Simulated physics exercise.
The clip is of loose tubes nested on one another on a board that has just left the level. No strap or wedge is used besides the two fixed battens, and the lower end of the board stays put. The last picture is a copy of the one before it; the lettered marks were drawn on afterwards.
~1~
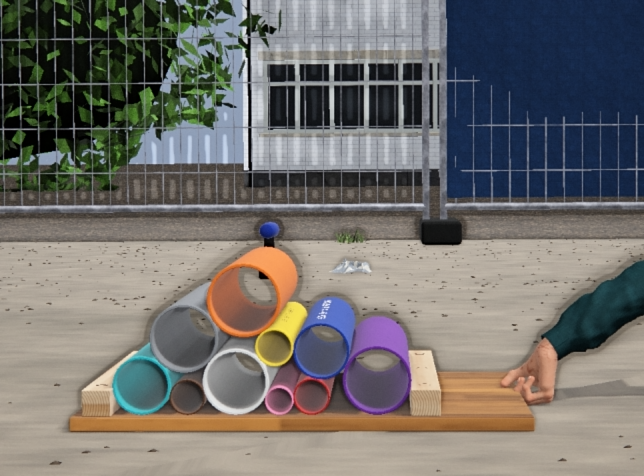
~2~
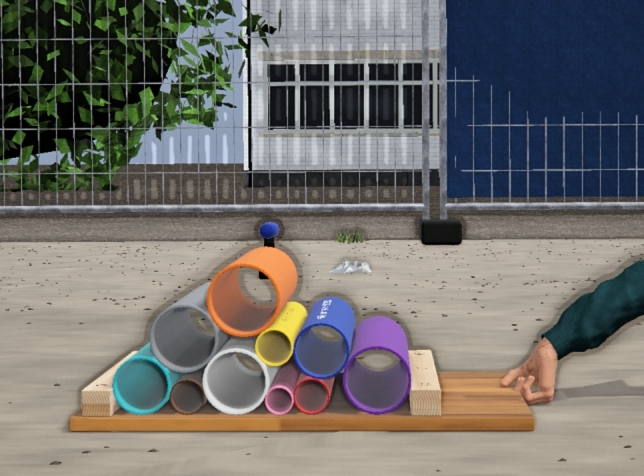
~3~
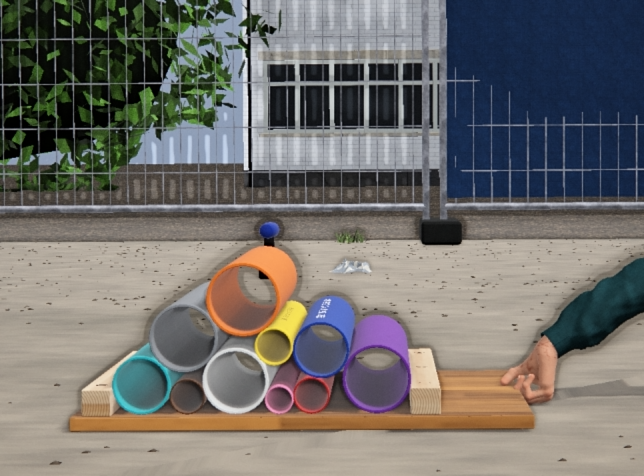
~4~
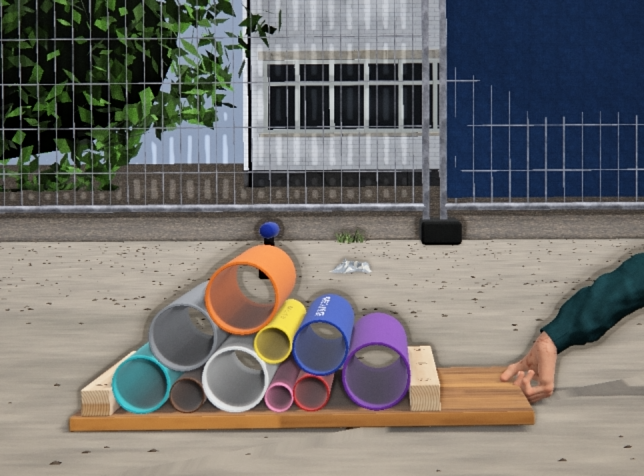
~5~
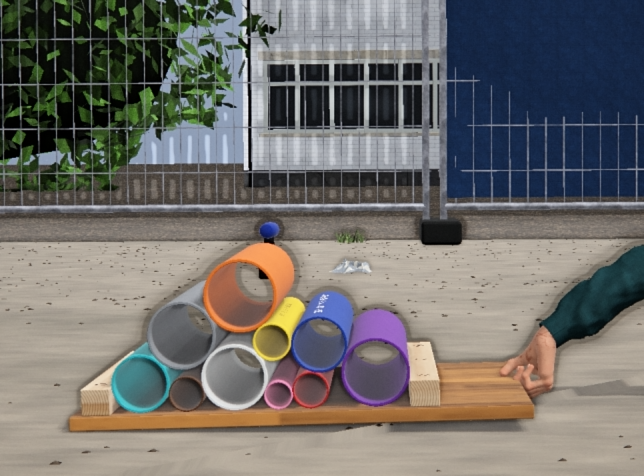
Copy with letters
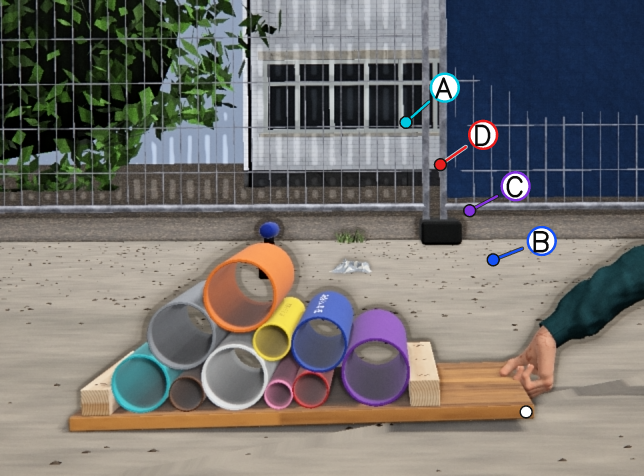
A hand at the right slightly raising one end of a wooden board stacked with colourful tubes beside a wire fence.
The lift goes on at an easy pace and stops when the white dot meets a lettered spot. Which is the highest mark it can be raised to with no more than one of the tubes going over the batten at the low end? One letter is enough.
Lift it to C and no more.
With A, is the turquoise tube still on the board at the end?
Yes, with A.
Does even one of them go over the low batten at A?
Yes.
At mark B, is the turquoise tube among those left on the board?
The turquoise tube: Yes.
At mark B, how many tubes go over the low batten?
It comes to none.
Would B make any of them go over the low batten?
At B: No.
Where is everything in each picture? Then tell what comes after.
In the first frame, board (309, 387); turquoise tube (141, 386).
In the second frame, white tube (236, 382).
In the third frame, board (309, 386); purple tube (377, 379); red tube (311, 396).
In the fourth frame, board (308, 384); turquoise tube (141, 385).
In the fifth frame, board (308, 381); turquoise tube (140, 384).
On the marked copy, A at (406, 122); B at (493, 260); C at (469, 211); D at (441, 165); the white dot at (526, 412).
With C. Early on, board at 16°.
Further on, board at 28°.
At the end, board at 28°, none over the low batten.
As for the rest, A three over the low batten (grey, yellow, orange); B none over the low batten; D two over the low batten (grey, orange).
